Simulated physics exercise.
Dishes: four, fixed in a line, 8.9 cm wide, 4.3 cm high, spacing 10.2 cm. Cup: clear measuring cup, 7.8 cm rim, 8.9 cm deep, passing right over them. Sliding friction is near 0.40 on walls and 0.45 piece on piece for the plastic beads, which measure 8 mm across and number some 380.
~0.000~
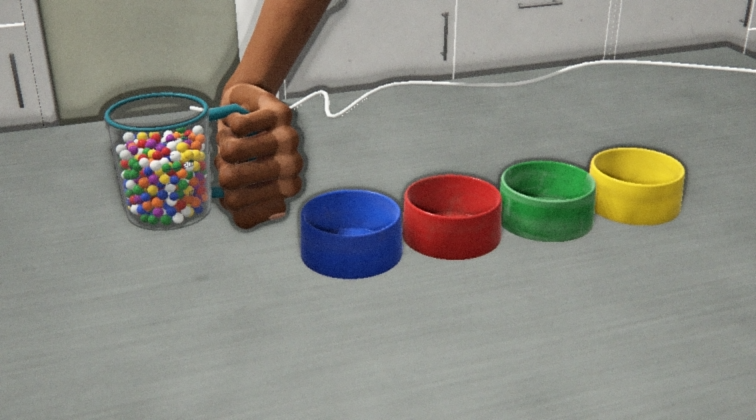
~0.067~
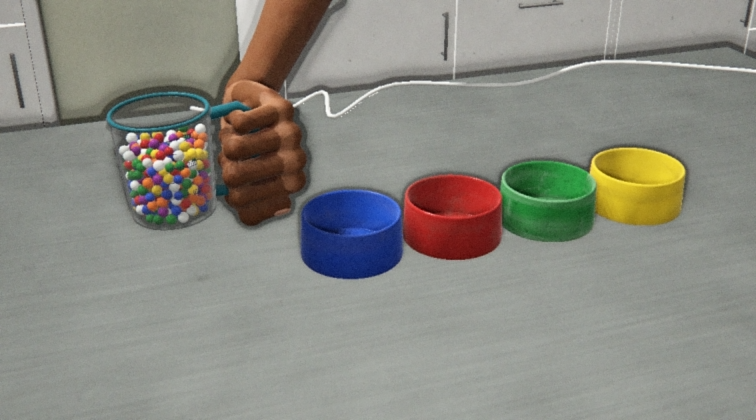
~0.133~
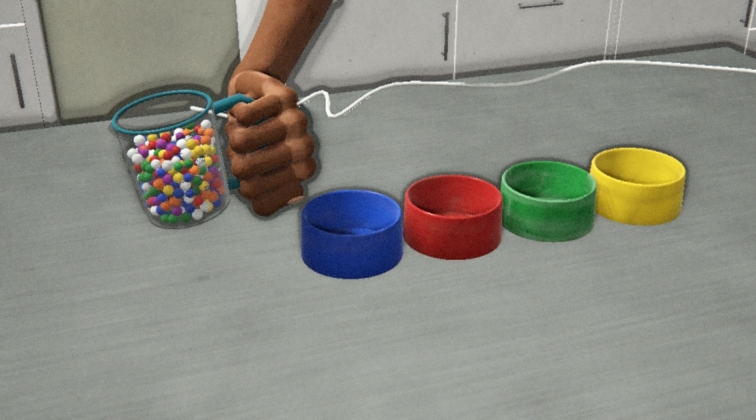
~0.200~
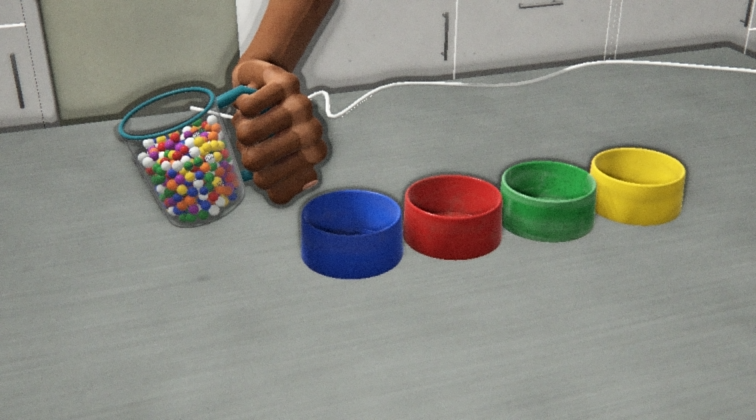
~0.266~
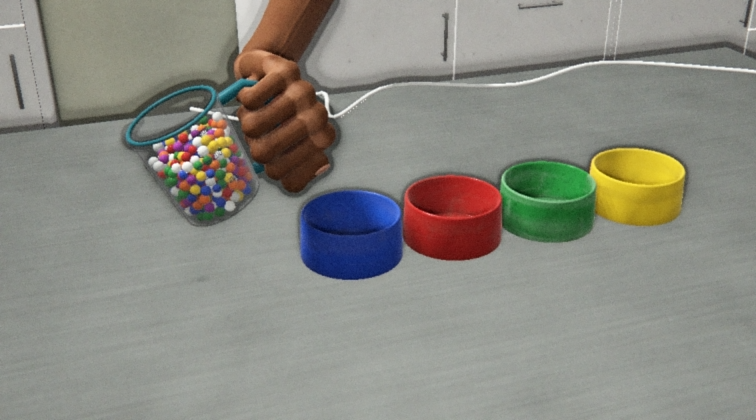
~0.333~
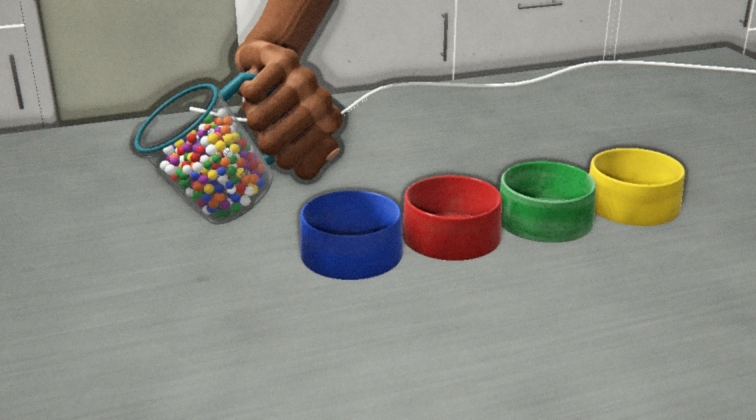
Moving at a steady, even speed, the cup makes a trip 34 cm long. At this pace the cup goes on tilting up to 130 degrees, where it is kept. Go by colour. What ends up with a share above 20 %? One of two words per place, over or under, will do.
In order: Red dish: Within a fifth; blue dish: Beyond a fifth; green dish: Within a fifth; yellow dish: Within a fifth; counter: Beyond a fifth.
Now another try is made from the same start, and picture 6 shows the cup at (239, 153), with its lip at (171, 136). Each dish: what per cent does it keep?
The red dish keeps 70, the blue one 10, the green one 0 and the yellow one 0.
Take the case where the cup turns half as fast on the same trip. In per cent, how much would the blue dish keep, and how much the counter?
Blue 30, counter 20.
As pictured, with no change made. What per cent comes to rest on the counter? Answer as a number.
Close to 65 per cent, give or take.
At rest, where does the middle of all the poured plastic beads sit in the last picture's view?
About (289, 261).
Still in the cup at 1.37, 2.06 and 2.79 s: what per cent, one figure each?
At the three moments: 0, 0 and 0 percent.
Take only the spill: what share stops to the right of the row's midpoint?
0 per cent.
Then, at 1.37 s, tilt 130 degrees; cup holds 0 %, blue 35 %.
After 2.06 s, tilt 130 degrees; cup holds 0 %, blue 35 %.
After 2.79 s, tilt 130 degrees; cup holds 0 %, blue 35 %.
At rest (3.1 s), red 0 %, blue 35 %, green 0 %, yellow 0 %, counter 65 %.
